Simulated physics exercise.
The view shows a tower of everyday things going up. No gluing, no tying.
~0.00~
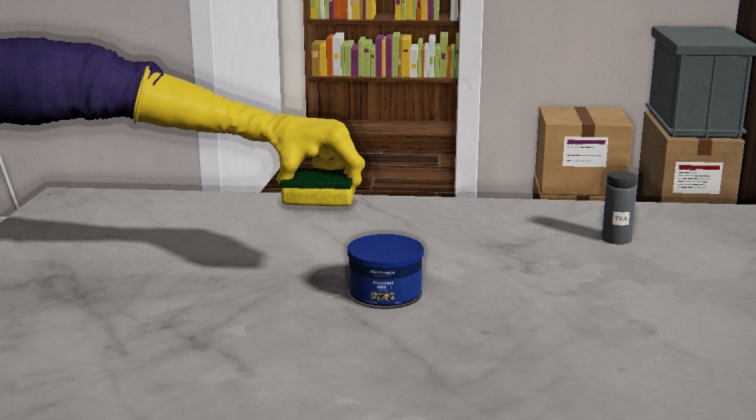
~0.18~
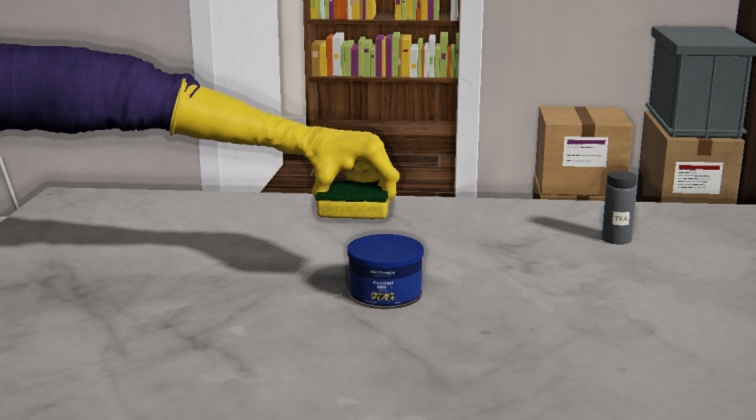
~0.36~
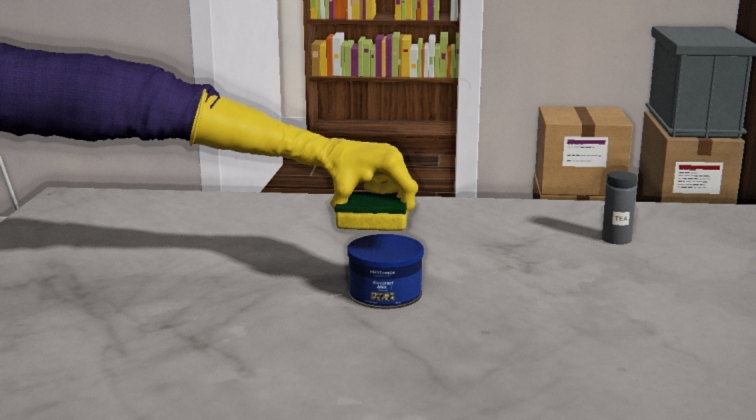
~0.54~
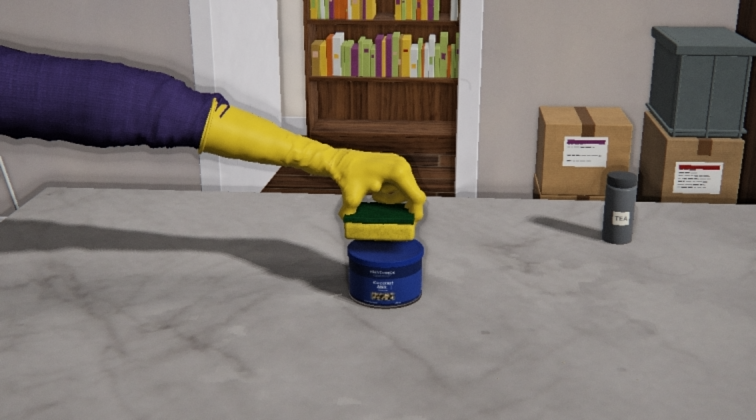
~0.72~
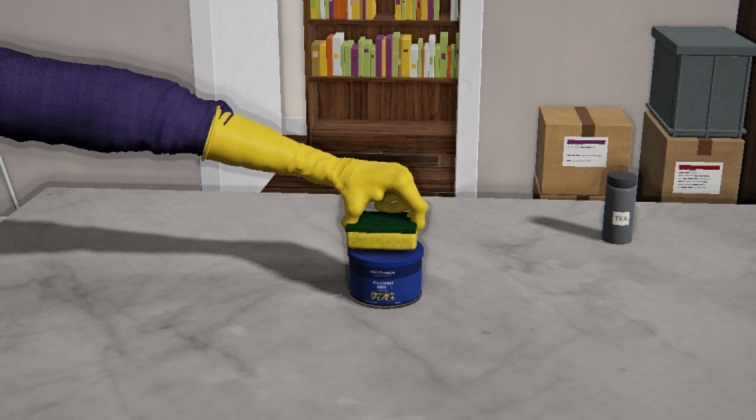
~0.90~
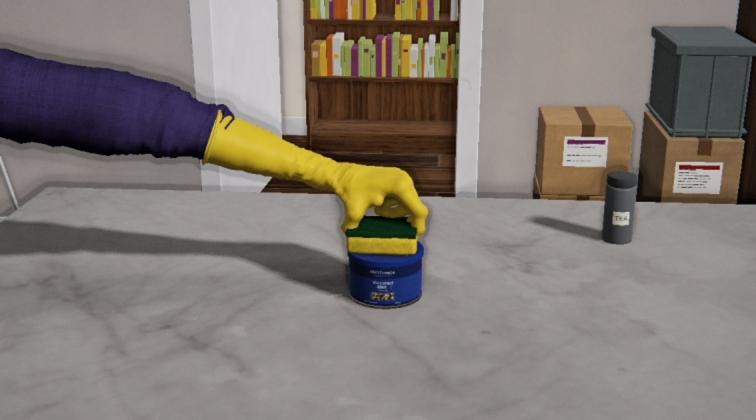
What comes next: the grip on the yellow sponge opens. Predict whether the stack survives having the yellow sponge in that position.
Nothing comes down.
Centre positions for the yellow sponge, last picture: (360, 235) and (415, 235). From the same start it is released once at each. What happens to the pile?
In the first case the pile remains standing, while in the second it remains standing.
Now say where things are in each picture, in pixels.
Still above its spot; yellow sponge (319, 187); grey shaker (619, 207), in the first picture.
Still above its spot; yellow sponge (354, 200); grey shaker (619, 207), in the second picture.
Still above its spot; yellow sponge (372, 211); grey shaker (619, 207), in the third picture.
Still above its spot; yellow sponge (381, 222); grey shaker (619, 207), in the fourth picture.
Still above its spot; yellow sponge (383, 231); grey shaker (619, 207), in the fifth picture.
Set down, still held; yellow sponge (383, 235); grey shaker (619, 207), in the sixth picture.
After 1.60 s, nothing has stirred.
After 2.50 s, yellow sponge resting near (383, 236).
At rest (4.0 s), all 3 in place. Seen from the same camera at the end, yellow sponge near (383, 236). The pile stays up.
